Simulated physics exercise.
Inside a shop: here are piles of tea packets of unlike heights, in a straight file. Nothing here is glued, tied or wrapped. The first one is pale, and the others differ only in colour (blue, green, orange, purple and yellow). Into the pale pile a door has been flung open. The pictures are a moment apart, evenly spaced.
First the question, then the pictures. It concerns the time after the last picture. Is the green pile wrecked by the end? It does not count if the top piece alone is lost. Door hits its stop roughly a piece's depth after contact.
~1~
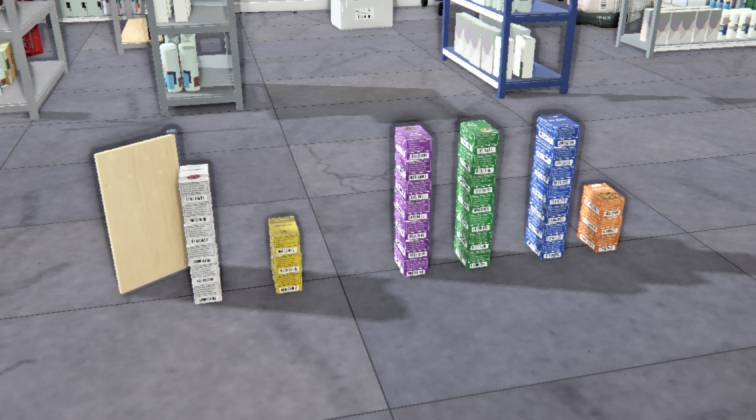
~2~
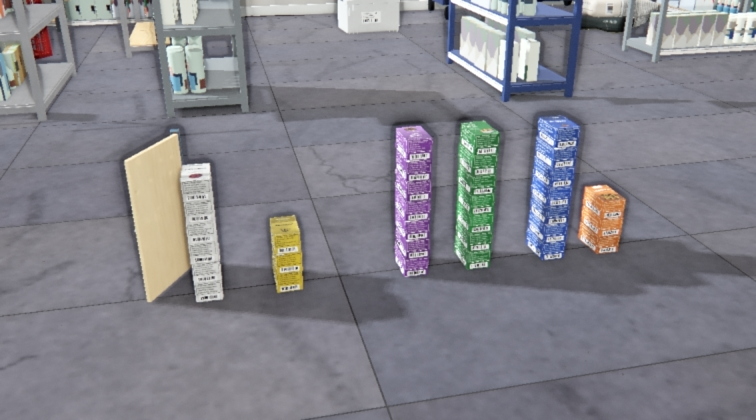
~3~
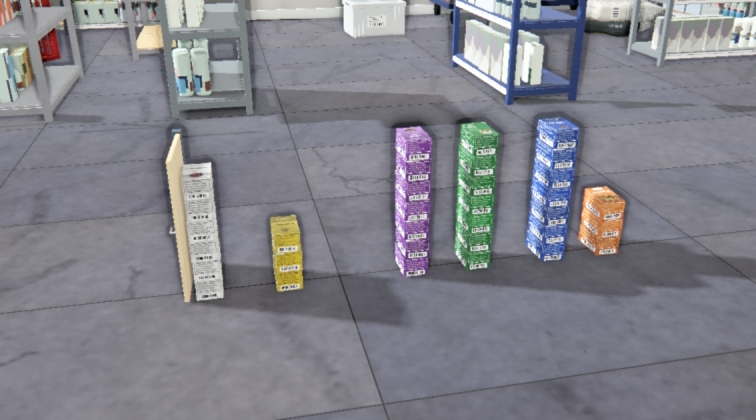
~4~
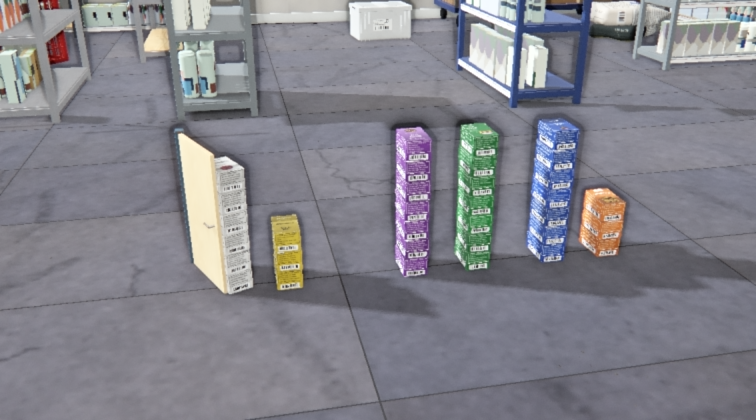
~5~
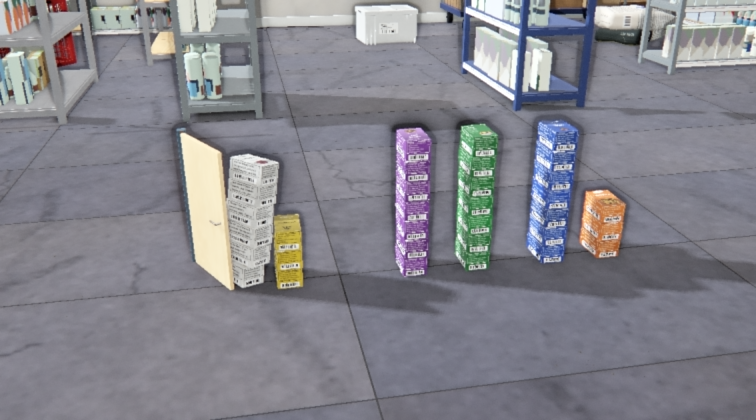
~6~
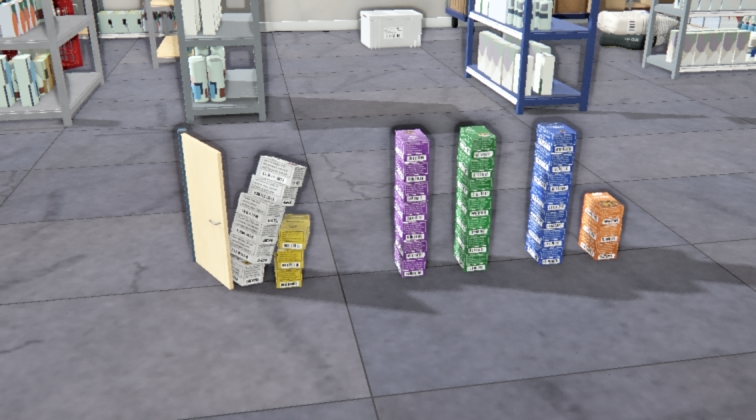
It is largely unharmed.
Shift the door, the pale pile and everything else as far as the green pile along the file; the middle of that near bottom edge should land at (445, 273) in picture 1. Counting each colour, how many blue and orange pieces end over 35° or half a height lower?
Blue: 0; orange: 0.
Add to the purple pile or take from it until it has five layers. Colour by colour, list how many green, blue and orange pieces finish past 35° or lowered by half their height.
You'd end up with green at 0, blue at 0 and orange at 0.
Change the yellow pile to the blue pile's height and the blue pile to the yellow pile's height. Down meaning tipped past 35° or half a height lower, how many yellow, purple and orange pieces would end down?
Yellow 7, purple 7, orange 2.
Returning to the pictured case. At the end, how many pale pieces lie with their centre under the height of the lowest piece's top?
6, all in all.
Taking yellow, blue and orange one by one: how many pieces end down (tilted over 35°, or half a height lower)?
Per-colour tally: Yellow = 2; blue = 0; orange = 0.
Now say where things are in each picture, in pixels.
In the first frame (we follow the side turned to the camera; the camera moves round a little), door edge (101, 185) swinging in; top green packet (487, 144); top yellow packet (287, 245); no other piece has moved.
Door edge (131, 192) swinging in; top green packet (487, 145), in the second frame.
Door edge (172, 192) swinging in; top green packet (487, 145), in the third frame.
Door edge (215, 185) past square; top green packet (486, 146), in the fourth frame.
Door edge (222, 183) past square, top of the pale pile leaning a little; top green packet (486, 147); no other piece has moved, in the fifth frame.
Door edge (222, 182) past square, top of the pale pile leaning clearly; top green packet (484, 148); top yellow packet (292, 240) displaced half its height; 2 stirred so far, in the sixth frame.
Soon, 5 of the pale pile down; none of the 7 green packets down (0 of 27 in all colours); top green packet unmoved; top yellow packet tipped clearly.
A while on, 5 of the pale pile down; none of the 7 green packets down (2 of 27 in all colours); top green packet unmoved; top yellow packet tipped steeply, some two heights lower.
Finally, 5 of the pale pile down; none of the 7 green packets down (2 of 27 in all colours); top green packet unmoved; top yellow packet on its side. Seen by the last camera, middles, top green packet near (477, 142), top yellow packet near (362, 269).
